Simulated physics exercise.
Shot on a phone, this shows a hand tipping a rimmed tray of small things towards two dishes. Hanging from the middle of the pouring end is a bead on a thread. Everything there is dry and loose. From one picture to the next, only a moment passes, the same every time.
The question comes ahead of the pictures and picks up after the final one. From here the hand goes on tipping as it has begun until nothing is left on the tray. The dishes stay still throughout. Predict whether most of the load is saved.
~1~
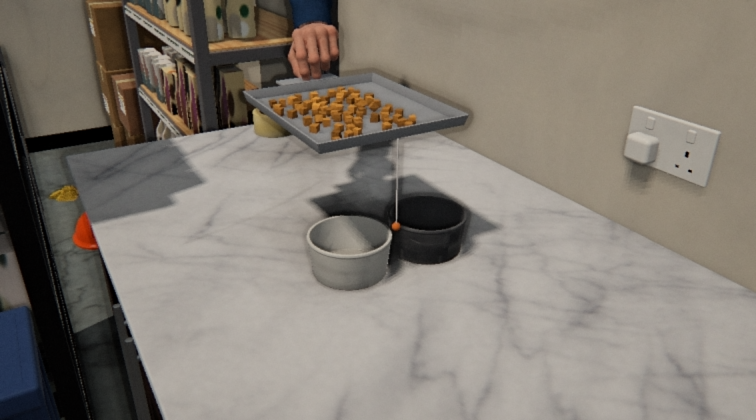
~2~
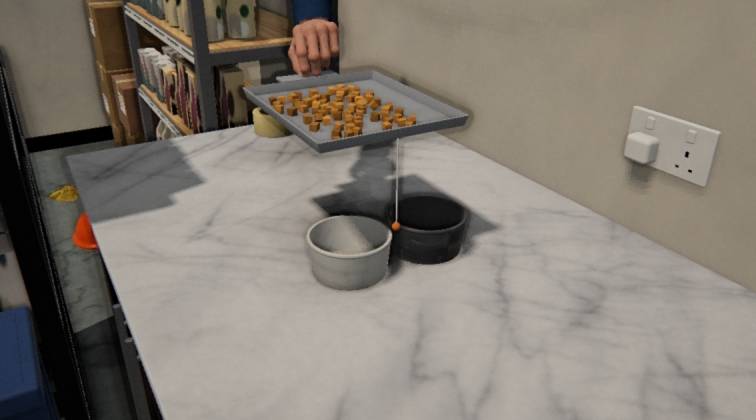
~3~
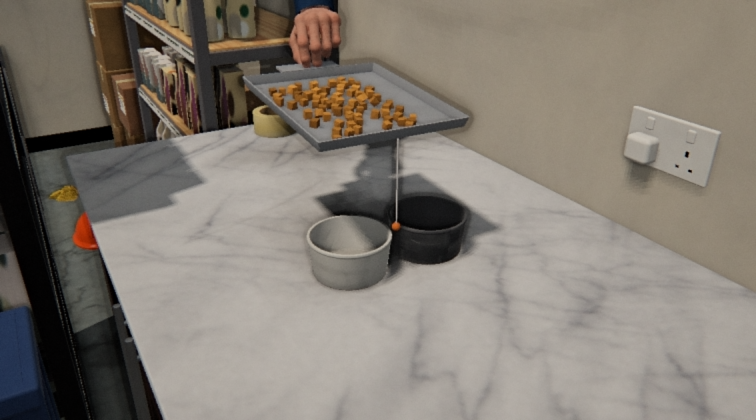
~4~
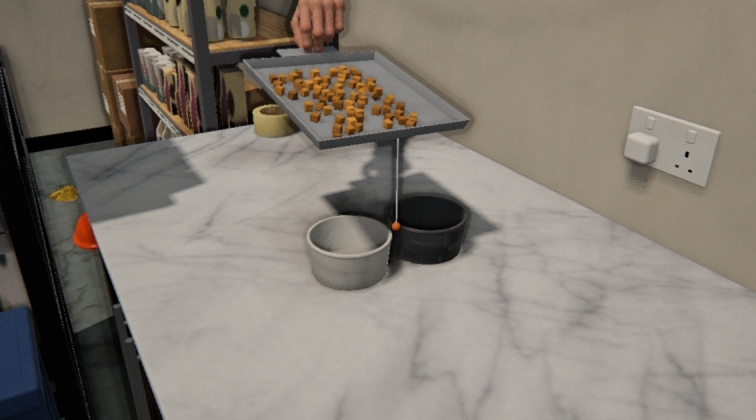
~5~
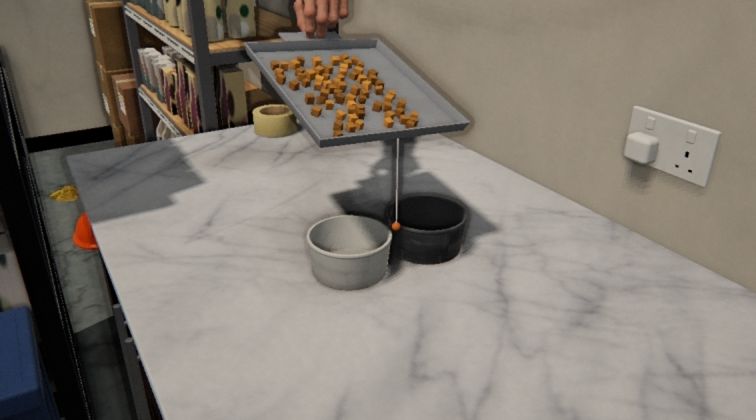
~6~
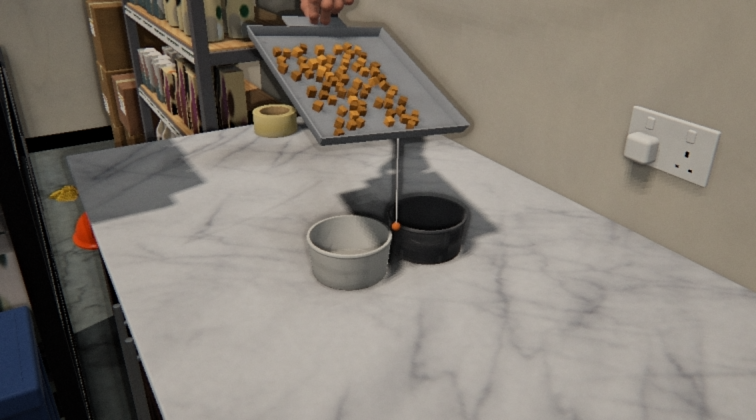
Most of the load is lost.
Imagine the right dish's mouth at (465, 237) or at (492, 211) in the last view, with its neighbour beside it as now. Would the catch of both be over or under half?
Try 1: In excess of half; try 2: Not up to half.
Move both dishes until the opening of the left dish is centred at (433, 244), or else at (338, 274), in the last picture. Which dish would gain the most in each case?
Try 1: The leftmost dish; try 2: The rightmost dish.
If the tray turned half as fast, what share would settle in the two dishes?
That works out at some 10 per cent.
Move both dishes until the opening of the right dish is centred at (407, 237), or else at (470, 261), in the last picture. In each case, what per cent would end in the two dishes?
20% for the first placement, 30% for the second.
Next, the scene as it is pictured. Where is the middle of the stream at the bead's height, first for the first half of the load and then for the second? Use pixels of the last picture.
About (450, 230), and after that about (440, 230).
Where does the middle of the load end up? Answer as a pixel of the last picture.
At about (461, 287), give or take.
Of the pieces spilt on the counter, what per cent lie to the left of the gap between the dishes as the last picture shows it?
Share on the left: Near 10 %.
Soon after the last picture, tray tipped steeply; nearly all on the tray; a small part in the air.
A little later, tray tipped past a quarter turn; most on the tray; about a quarter outside both.
Later still, tray tipped past a quarter turn; a small part in the right dish; most outside both.
At rest, tray tipped past a quarter turn; none in the left dish; a small part in the right dish; most outside both.
